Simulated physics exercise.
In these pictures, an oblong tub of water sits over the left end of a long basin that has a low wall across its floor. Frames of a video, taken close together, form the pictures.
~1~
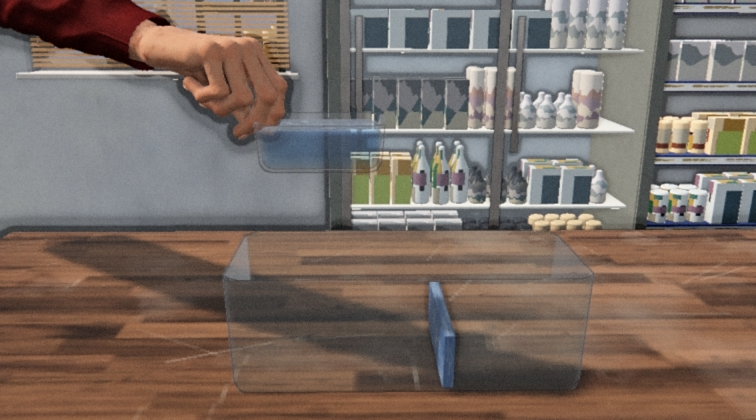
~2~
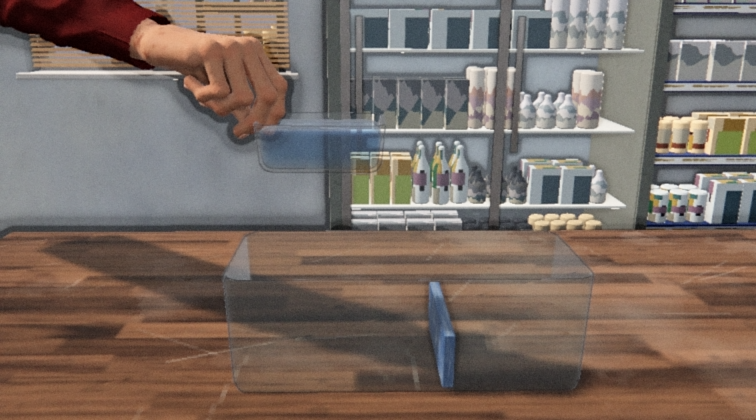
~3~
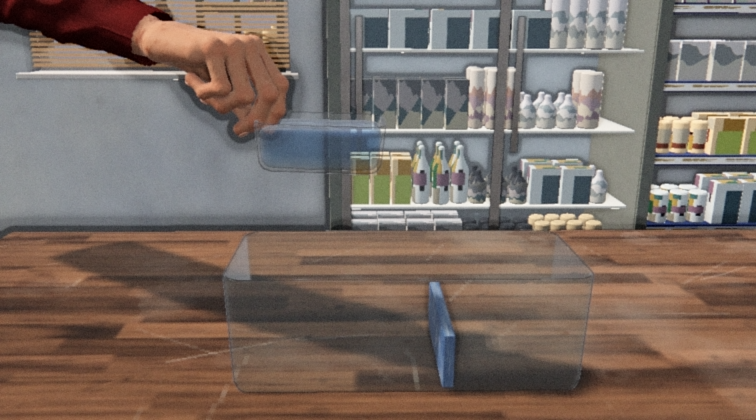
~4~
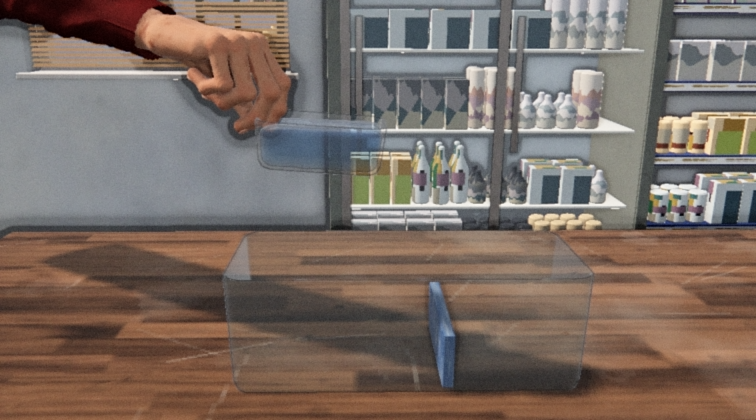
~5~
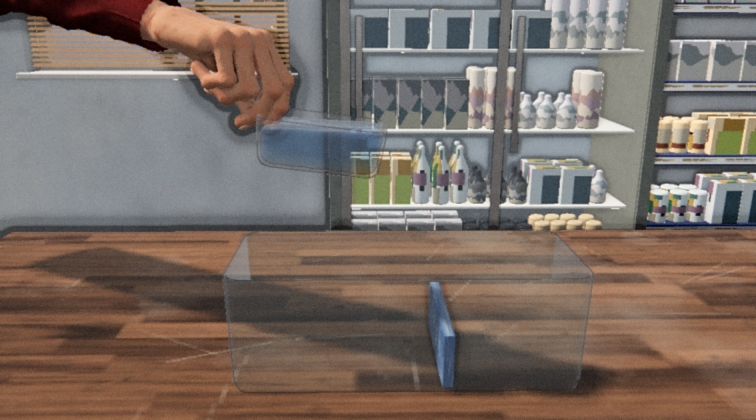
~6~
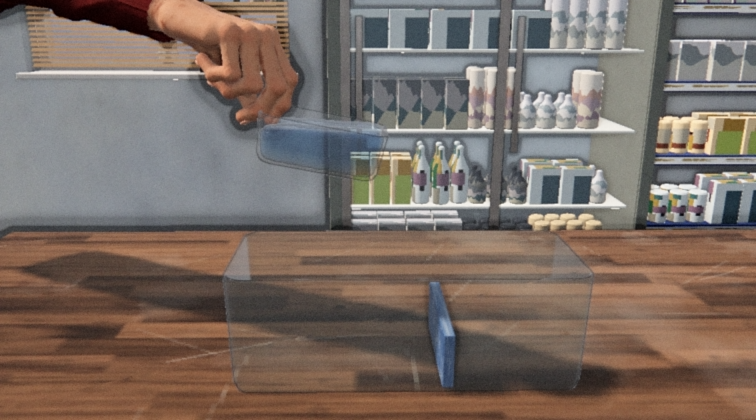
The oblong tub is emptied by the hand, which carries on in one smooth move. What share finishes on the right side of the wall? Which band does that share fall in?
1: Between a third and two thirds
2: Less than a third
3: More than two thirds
Option 1: Between a third and two thirds.
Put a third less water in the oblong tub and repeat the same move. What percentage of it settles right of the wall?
It should come out close to 10 per cent.
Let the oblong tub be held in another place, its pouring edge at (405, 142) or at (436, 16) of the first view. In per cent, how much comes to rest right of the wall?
About 70 % the first time, about 80 % the second.
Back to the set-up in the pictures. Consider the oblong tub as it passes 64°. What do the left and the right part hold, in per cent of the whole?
About 15 per cent on the left and 15 on the right.
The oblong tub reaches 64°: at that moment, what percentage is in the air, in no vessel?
Around 40 in a hundred.
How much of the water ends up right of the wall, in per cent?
About 45 percent.
A moment on, the oblong tub is tipped part way and 30 per cent is still to pour, 14 is left of the wall and 15 right of it.
Next, the oblong tub is tipped on its side and 5 per cent is still to pour, 44 is left of the wall and 46 right of it.
Then the oblong tub is tipped on its side and 0 per cent is still to pour, 53 is left of the wall and 46 right of it.
Later the oblong tub is tipped on its side and 0 per cent is still to pour, 53 is left of the wall and 46 right of it.
Finally, 53 per cent lies left of the wall, 46 right of it and 1 outside.
